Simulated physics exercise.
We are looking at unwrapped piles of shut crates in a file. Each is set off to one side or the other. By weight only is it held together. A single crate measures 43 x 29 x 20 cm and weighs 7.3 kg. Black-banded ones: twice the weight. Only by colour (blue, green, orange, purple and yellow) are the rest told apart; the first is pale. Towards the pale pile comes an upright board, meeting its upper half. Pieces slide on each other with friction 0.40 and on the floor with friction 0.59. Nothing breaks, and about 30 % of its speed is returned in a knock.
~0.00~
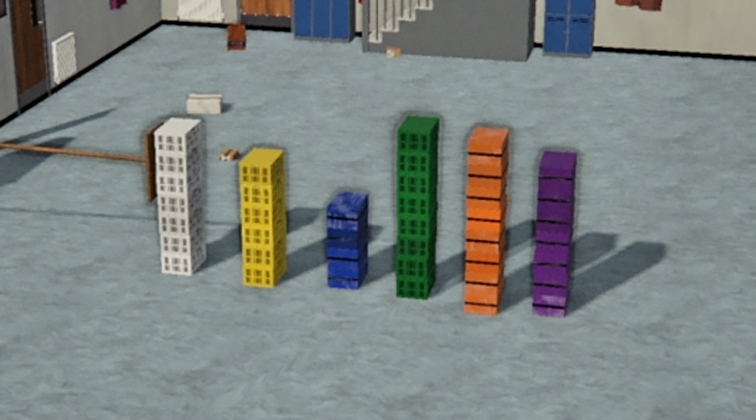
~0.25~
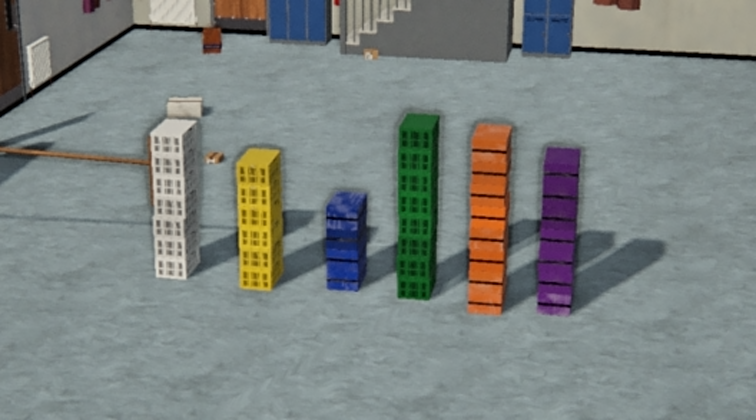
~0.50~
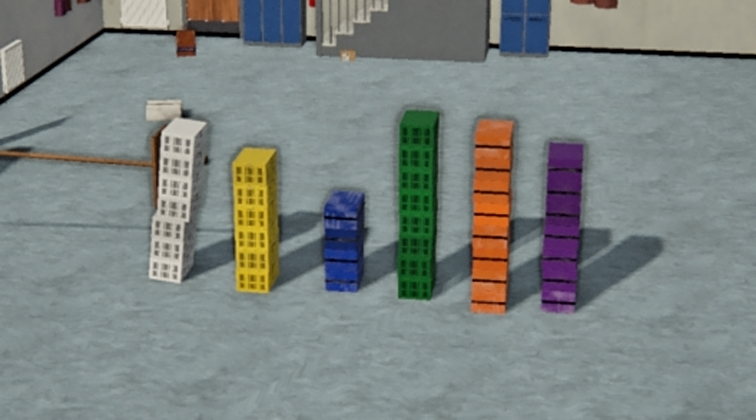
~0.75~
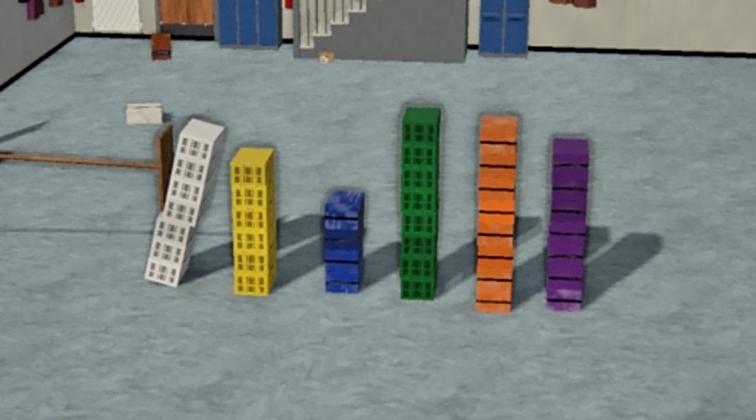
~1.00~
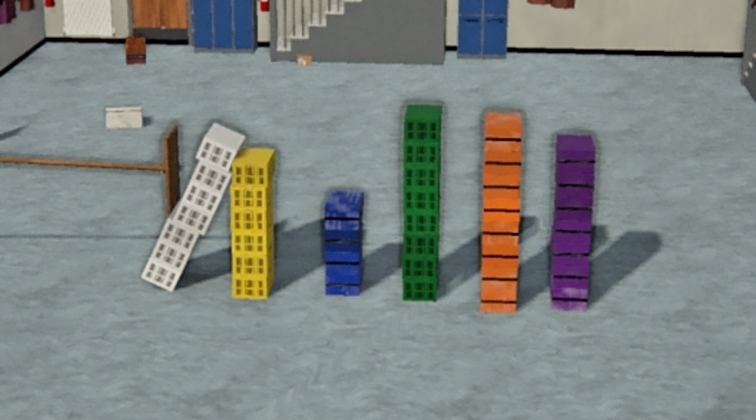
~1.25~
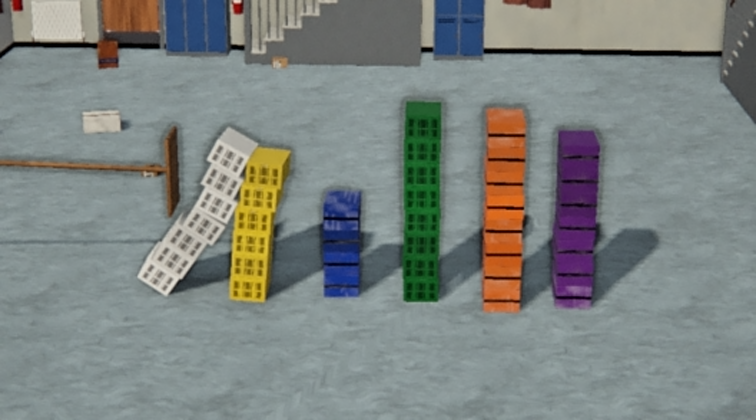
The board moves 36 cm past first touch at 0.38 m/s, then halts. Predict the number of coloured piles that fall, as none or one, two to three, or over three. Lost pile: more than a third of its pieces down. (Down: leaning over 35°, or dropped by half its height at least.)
The number of coloured piles that fall is over three.
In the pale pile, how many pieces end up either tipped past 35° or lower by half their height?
7.
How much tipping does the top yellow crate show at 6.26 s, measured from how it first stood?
Near 40 degrees from how it began.
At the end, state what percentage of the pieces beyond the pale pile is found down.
I'd put it at roughly 100 per cent of them.
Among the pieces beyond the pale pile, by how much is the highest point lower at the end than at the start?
I make it close to 75 cm.
After 1.70 s, 7 of the pale pile down; 1 of the 33 other crates down; top yellow crate leaning 30°, 14 cm lower; top blue crate shifted 44 mm.
After 3.98 s, 7 of the pale pile down; 10 of the 33 other crates down; top blue crate leaning 39°, 15 cm lower; top yellow crate leaning 38°, 38 cm lower.
After 5.56 s, 7 of the pale pile down; 31 of the 33 other crates down; top purple crate leaning 58°, 43 cm lower; top blue crate leaning 40°, 32 cm lower.
After 6.26 s, 7 of the pale pile down; 33 of the 33 other crates down; top purple crate upside down; top orange crate upside down.
At rest (8.1 s), 7 of the pale pile down; 33 of the 33 other crates down; top purple crate upside down; top orange crate upside down. Wrecked, blue, green, orange, purple and yellow.
